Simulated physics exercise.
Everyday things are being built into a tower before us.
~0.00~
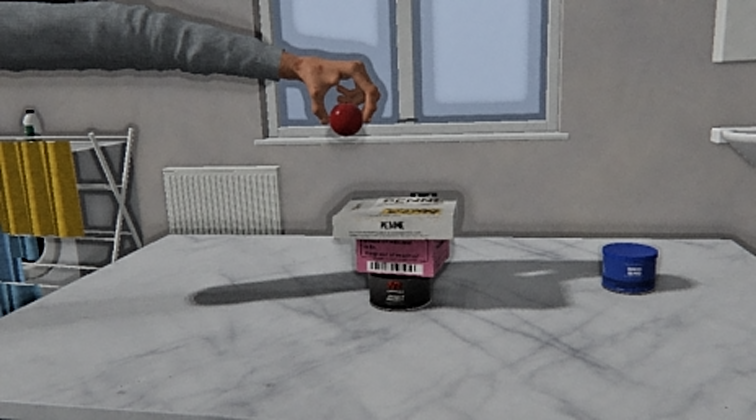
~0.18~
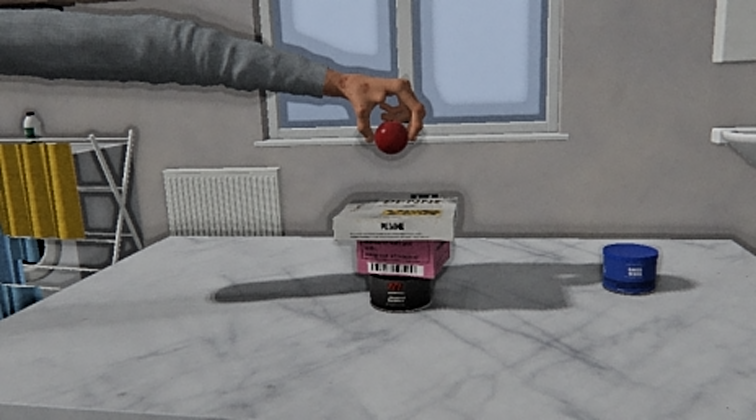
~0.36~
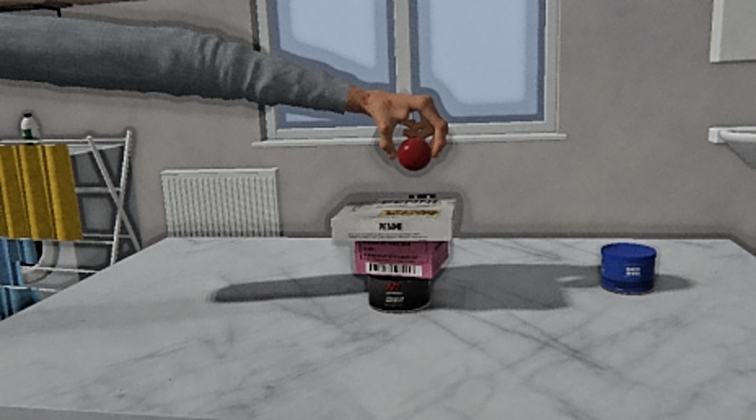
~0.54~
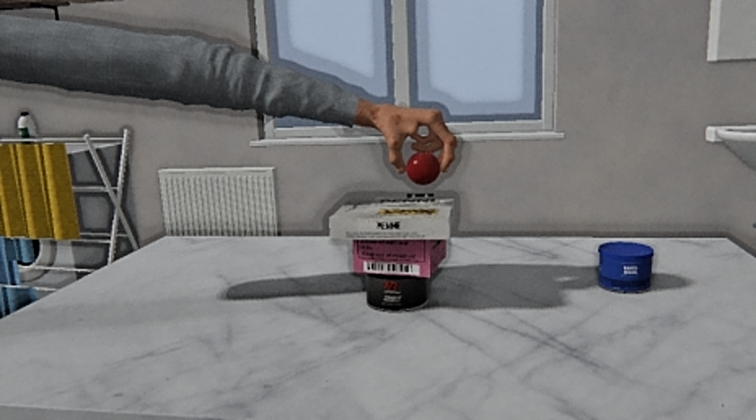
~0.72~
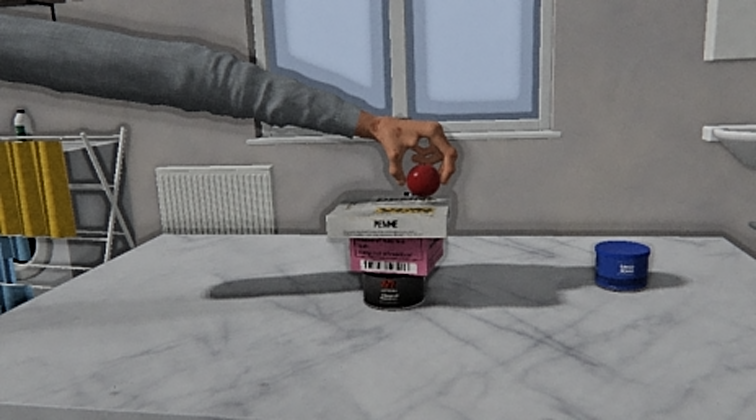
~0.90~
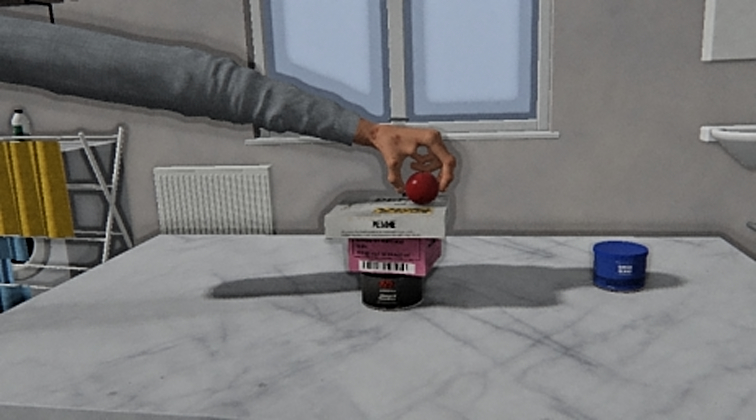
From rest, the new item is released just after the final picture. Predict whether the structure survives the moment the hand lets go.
The structure survives.
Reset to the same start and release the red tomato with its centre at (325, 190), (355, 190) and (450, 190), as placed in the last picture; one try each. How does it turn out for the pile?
Result per try: First toppled, second still standing, third toppled.
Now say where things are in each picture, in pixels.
In the first frame, still above its spot; red tomato (346, 119); white packet (399, 217).
In the second frame, still above its spot; red tomato (392, 137); blue tub (630, 269).
In the third frame, still above its spot; red tomato (414, 154); white packet (398, 218).
In the fourth frame, still above its spot; red tomato (423, 168); blue tub (625, 267).
In the fifth frame, still above its spot; red tomato (424, 180); white packet (393, 215).
In the sixth frame, set down, still held; red tomato (422, 188); blue tub (620, 266).
By 1.30 s, all is still.
By 2.10 s, red tomato resting near (423, 189).
When it is over (4.0 s), all 5 as before. End places, in pixels of the last picture, red tomato near (423, 189). The pile keeps its balance.
